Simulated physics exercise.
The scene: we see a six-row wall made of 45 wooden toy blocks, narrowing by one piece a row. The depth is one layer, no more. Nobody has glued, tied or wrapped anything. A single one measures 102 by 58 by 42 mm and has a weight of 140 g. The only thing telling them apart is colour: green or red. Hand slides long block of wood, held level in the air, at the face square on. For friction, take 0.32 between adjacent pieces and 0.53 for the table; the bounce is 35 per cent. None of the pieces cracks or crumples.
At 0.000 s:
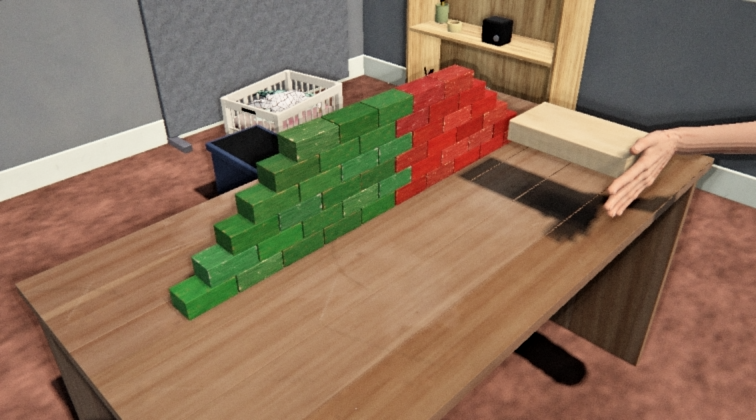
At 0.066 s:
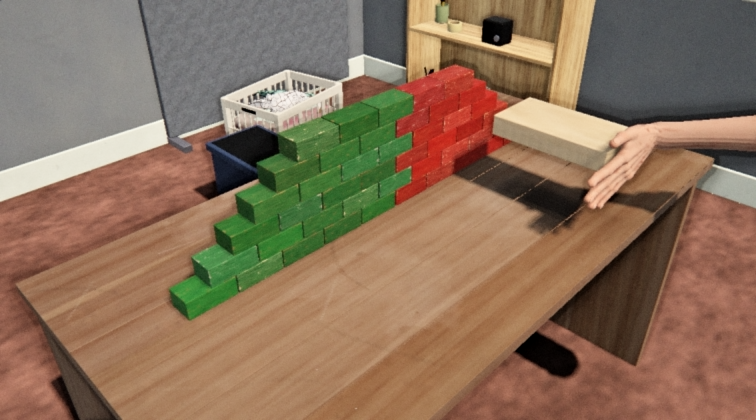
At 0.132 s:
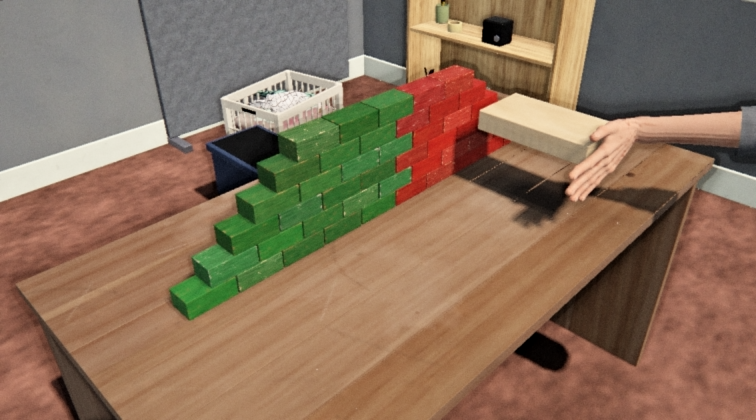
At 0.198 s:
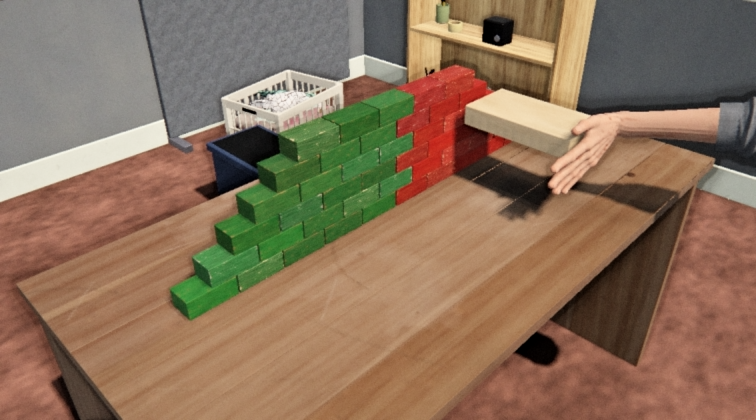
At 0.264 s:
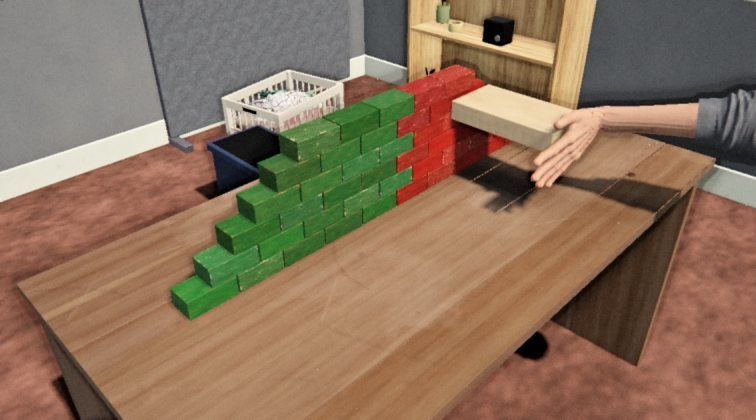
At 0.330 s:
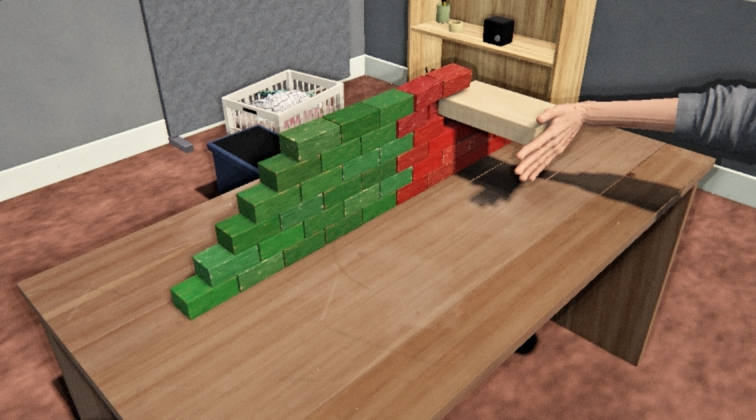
On a wooden desk in a room, a hand moved a long pale block leftward through the air toward a green and red brick wall, and pushed it against the red section, shifting some bricks.
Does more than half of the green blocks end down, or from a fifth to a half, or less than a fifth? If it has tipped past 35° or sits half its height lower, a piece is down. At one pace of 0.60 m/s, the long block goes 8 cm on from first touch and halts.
The share down is less than a fifth.
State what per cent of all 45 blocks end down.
Near enough 15 per cent of them, I reckon.
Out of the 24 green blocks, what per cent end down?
I'd put it at around 0 per cent.
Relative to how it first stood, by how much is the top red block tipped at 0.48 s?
Tilt: Approx. 15°.
By 0.48 s, none of the 24 green blocks down (3 of 45 in all colours); top green block unmoved; top red block tilted 14°.
By 0.78 s, none of the 24 green blocks down (6 of 45 in all colours); top green block unmoved; top red block tilted 32°, 17 cm lower.
When it is over (1.3 s), none of the 24 green blocks down (6 of 45 in all colours); top green block unmoved; top red block 21 cm lower. That is 0 per cent. In pixels of the last frame, middles, top green block near (387, 108), top red block near (406, 127).
